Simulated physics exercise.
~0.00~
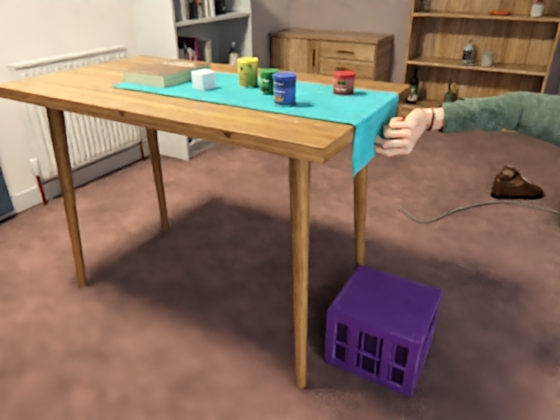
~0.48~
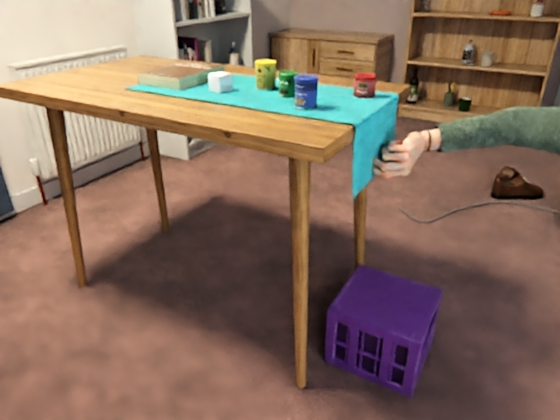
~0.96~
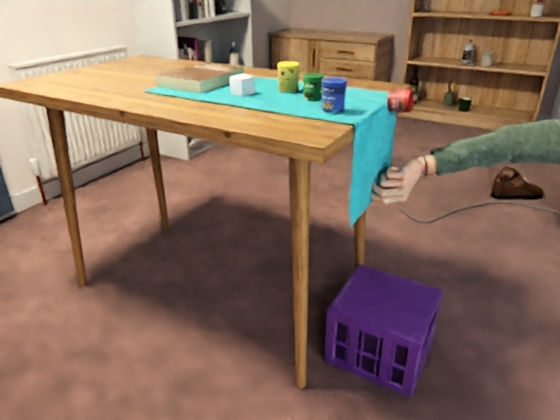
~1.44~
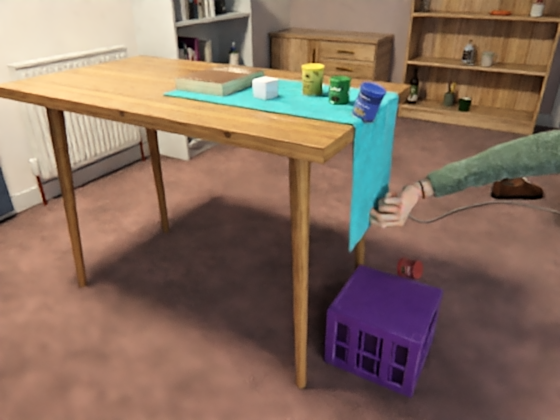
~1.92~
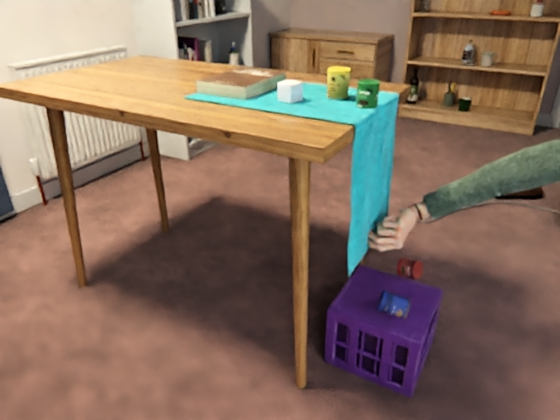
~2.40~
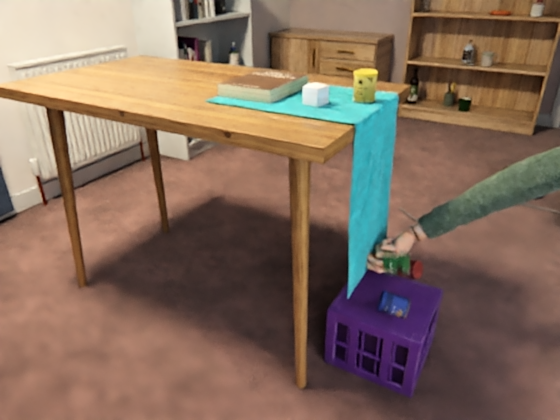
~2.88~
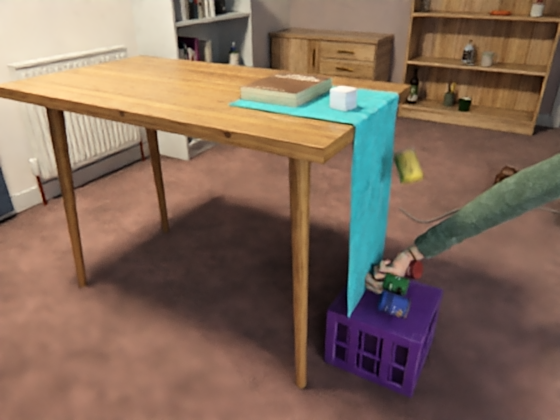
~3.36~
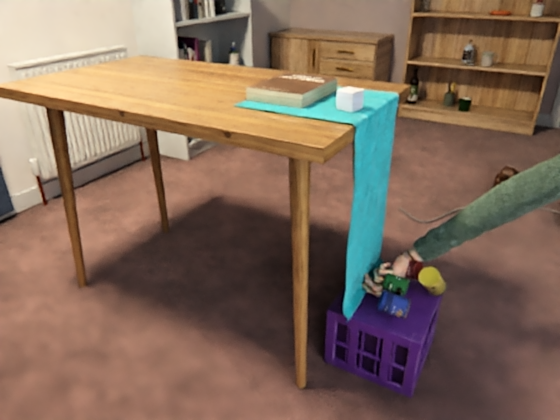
In a carpeted room with a radiator and bookshelves, seen from a fixed spot, a turquoise cloth lies across a wooden desk, its end hanging over the right edge above a purple crate. On it sit a book, a white cube, yellow and blue cans, and green and red pots. A hand in a green sleeve draws the cloth downward, sliding everything right. The red pot tips off first, then the blue can, which lands on its side on the crate. The green pot and finally the yellow can follow. The hand stops at the crate, with the book and cube still on the desk.
